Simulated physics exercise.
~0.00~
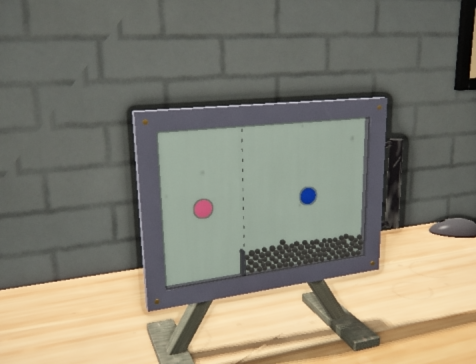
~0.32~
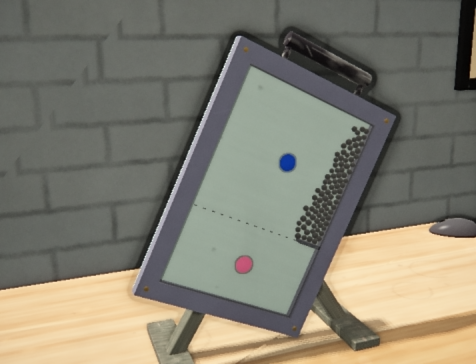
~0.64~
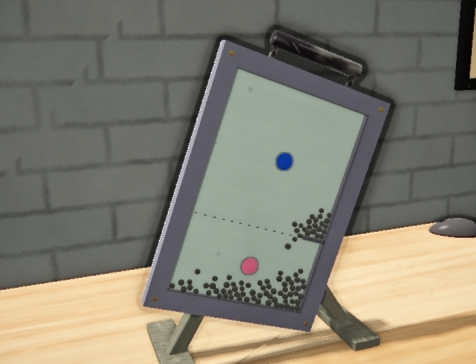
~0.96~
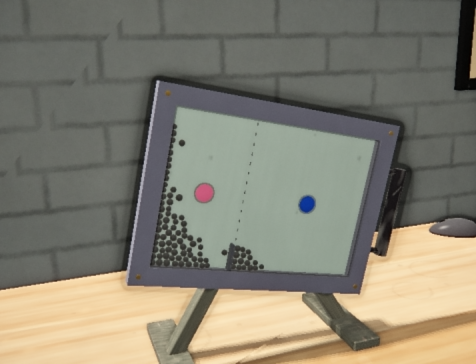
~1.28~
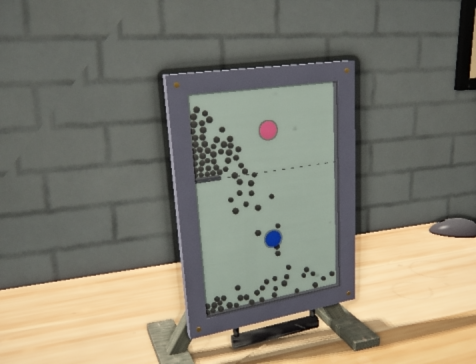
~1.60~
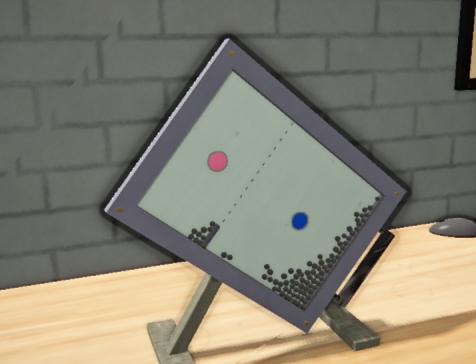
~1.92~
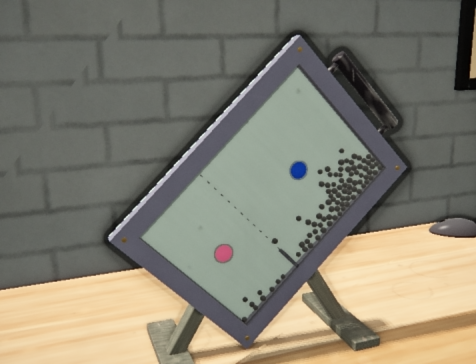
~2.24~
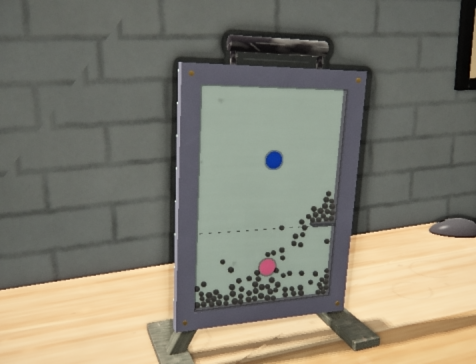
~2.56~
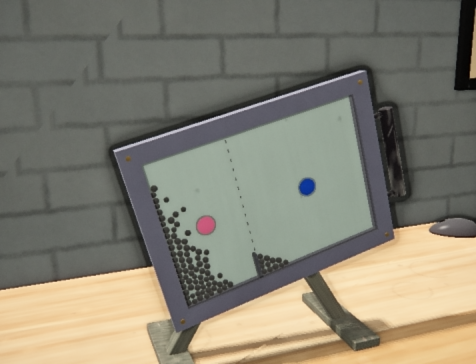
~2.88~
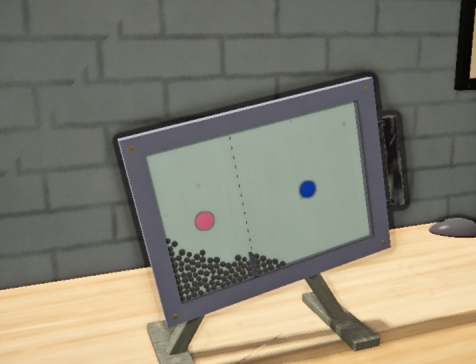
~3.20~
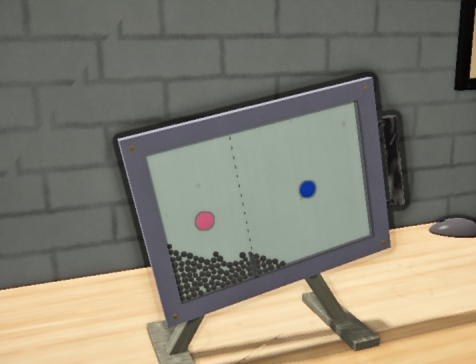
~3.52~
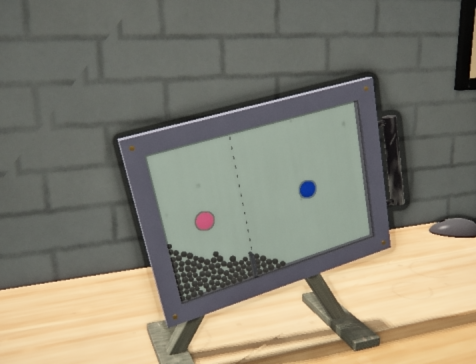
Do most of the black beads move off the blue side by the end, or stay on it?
Most of them move off the blue side and come to rest in a heap on the pink side, with only a small share left past the dotted line.
A clear-fronted box with a grey-purple frame turns on a stand on a wooden desk before a grey brick wall, seen from a fixed view in front. Pink and blue dots mark its left and right parts, split by a dotted line, and small black beads lie beneath the blue one. It swings anticlockwise until the blue end is on top, and beads pour towards the pink end. It swings back until the pink end is uppermost, sending many down again, then returns blue end up. Finally it settles nearly level, left end lower, with most beads heaped on the pink side.
